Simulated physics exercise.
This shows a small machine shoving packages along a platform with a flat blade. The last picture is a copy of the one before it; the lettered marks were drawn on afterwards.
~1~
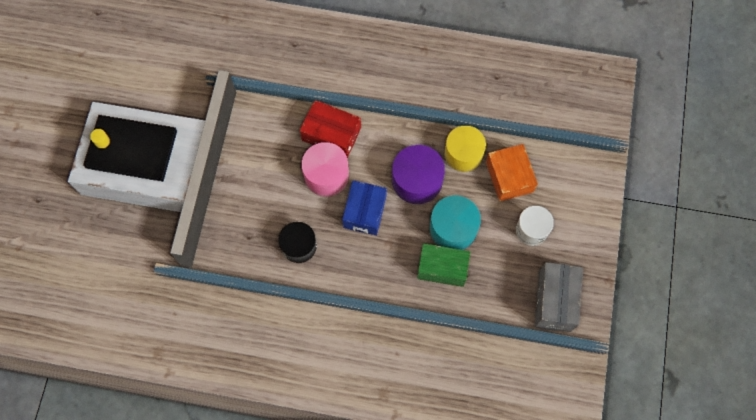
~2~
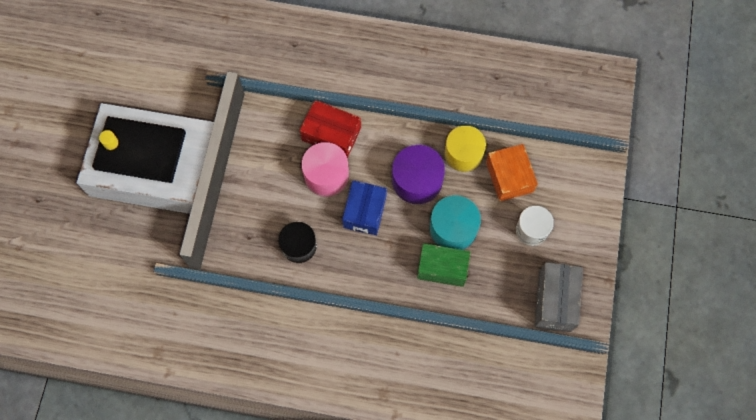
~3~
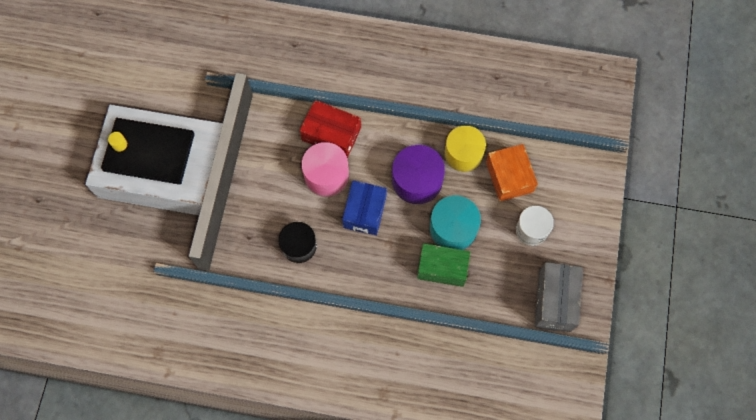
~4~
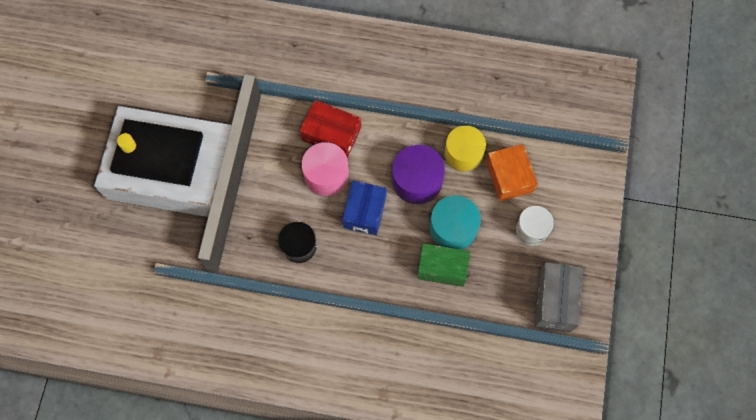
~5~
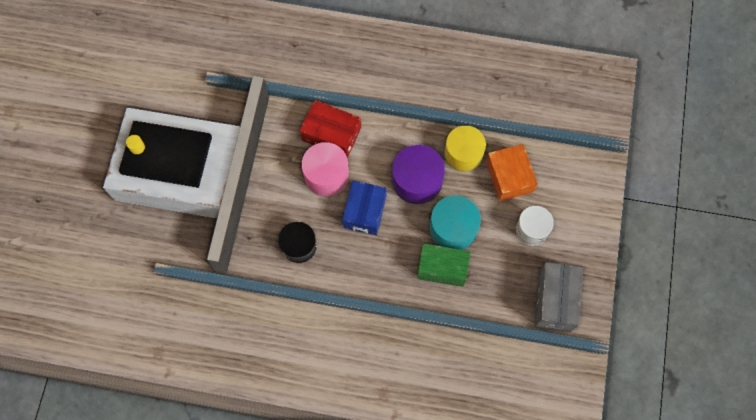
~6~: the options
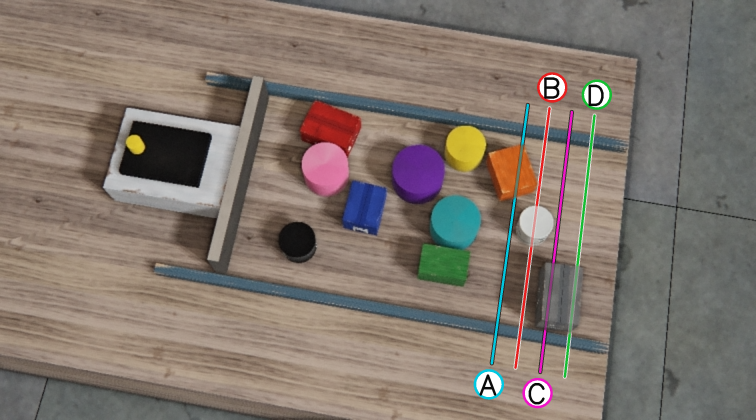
A white machine with a black top and a yellow knob sits behind a flat grey blade at the left of a wooden platform, seen from above at a slight tilt. To its right, between two blue rails, lie red, pink, blue, black, purple, teal, green, yellow, orange, white and grey packages. The machine slides the blade slowly rightward a short way, touching nothing, while the packages and camera stay still.
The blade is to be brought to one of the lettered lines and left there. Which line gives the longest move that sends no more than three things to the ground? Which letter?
No fourth one falls up to B.
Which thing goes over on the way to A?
The orange crate.
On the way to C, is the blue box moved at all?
By then, yes.
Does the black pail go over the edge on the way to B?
By then, no.
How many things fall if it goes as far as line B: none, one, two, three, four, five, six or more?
In all, three.
On the marked copy, A at (511, 228); B at (533, 232); C at (557, 236); D at (580, 240).
With B. Early on, robot (277, 172); red parcel (387, 136); black pail (357, 253).
Further on, robot (383, 190); orange crate (570, 184); white pail (555, 227).
At the end, robot (469, 205); grey box over the edge; white pail over the edge; three fallen.
As for the rest, A is within the limit but short; C drops six; D drops seven.
